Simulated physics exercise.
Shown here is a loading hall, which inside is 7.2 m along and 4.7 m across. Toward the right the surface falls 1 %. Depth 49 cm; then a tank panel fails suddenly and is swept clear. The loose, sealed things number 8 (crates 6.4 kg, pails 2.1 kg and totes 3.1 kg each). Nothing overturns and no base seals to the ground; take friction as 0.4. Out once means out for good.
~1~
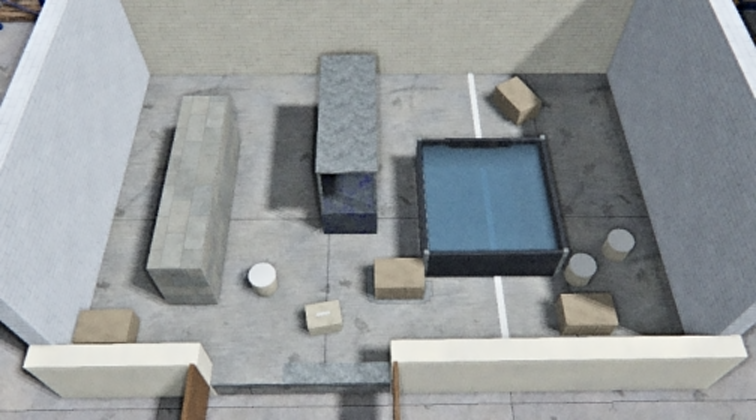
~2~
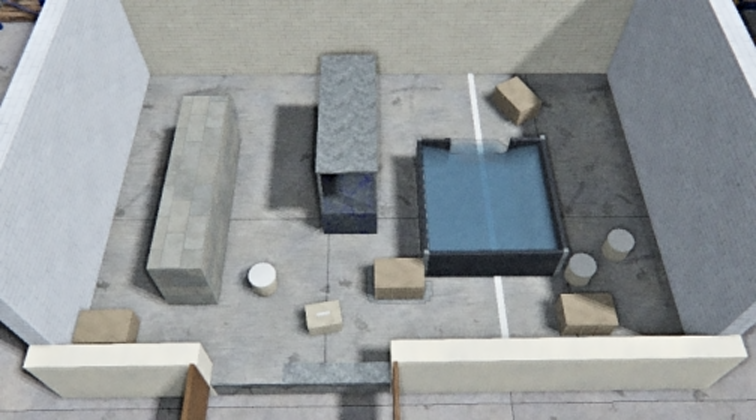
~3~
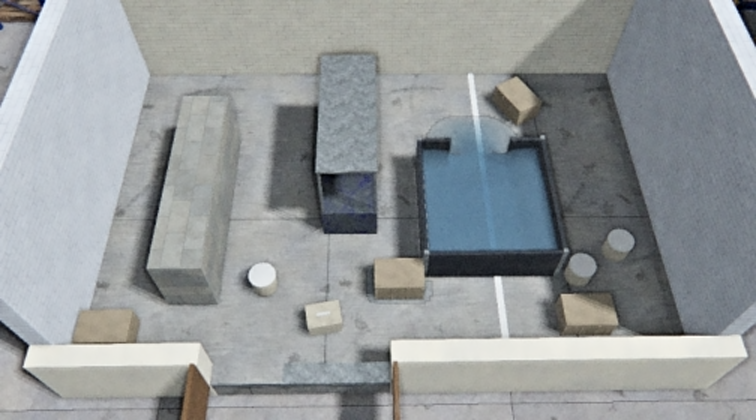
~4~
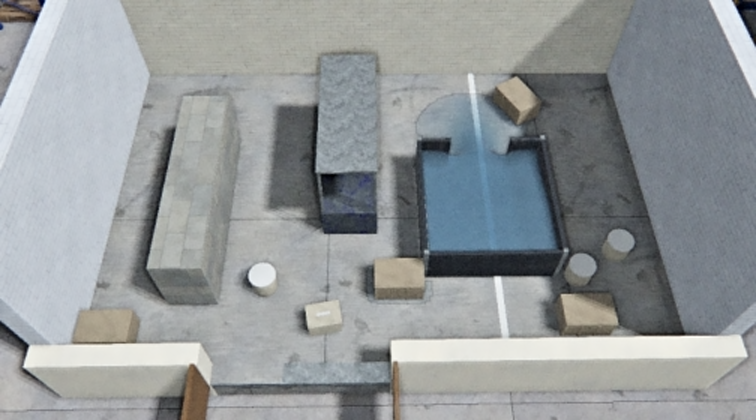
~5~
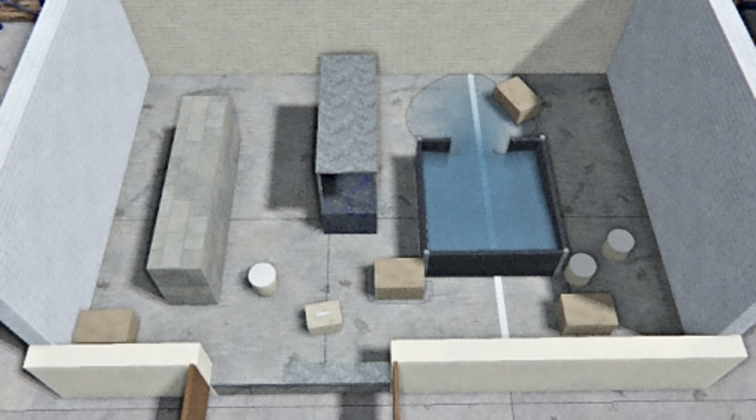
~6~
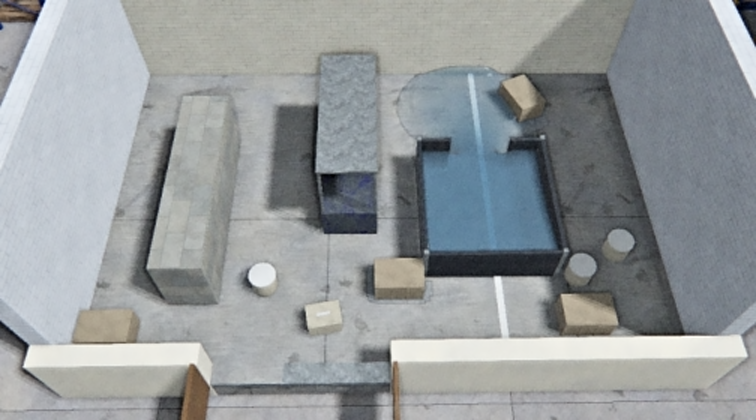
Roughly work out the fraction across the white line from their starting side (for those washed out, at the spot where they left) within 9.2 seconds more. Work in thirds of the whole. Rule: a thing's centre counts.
I would say one to two thirds.
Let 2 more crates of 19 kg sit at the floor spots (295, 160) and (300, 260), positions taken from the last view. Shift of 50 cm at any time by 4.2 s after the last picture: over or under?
In order: Smaller and smaller.
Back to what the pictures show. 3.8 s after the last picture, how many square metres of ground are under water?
That flooded area is roughly 20 m2.
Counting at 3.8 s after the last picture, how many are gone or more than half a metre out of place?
By my tally, 2.
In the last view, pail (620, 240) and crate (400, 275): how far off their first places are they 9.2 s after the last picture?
In turn they sit 250 cm and 30 cm away.
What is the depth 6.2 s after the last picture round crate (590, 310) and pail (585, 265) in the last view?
Depth approx. 3 cm / 2 cm.
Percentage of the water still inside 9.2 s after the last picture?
100 %.
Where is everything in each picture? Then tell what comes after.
In the first picture, a crate at (518, 94), on the bottom; a crate at (103, 326), on the bottom; 2.7 m2 under water; 0 of 8 have shifted.
In the second picture, a crate at (518, 94), on the bottom; a crate at (103, 326), on the bottom; water covers 3.1 m2; 0 of 8 have shifted.
In the third picture, a crate at (518, 94), on the bottom; a crate at (103, 326), on the bottom; water covers 3.7 m2; 0 of 8 have shifted.
In the fourth picture, a crate at (518, 94), on the bottom; a crate at (103, 326) rests on the ground; 4.3 m2 under water; 0 of 8 have shifted.
In the fifth picture, a crate at (519, 94) rests on the ground; a crate at (103, 326), on the bottom; 5.1 m2 under water; 0 of 8 have shifted.
In the sixth picture, a crate at (523, 92) rests on the ground, 8 cm from its start; a crate at (103, 326), on the bottom; 5.6 m2 under water; 1 of 8 have shifted.
Then, 1.2 s after the last picture 0 of 8 are over the mark; 1 afloat.
Then, 3.8 s after the last picture 0 of 8 are over the mark; 2 afloat.
Then, 6.2 s after the last picture 1 of 8 are over the mark; 2 afloat.
Then, 9.2 s after the last picture 4 of 8 are over the mark; 7 afloat.
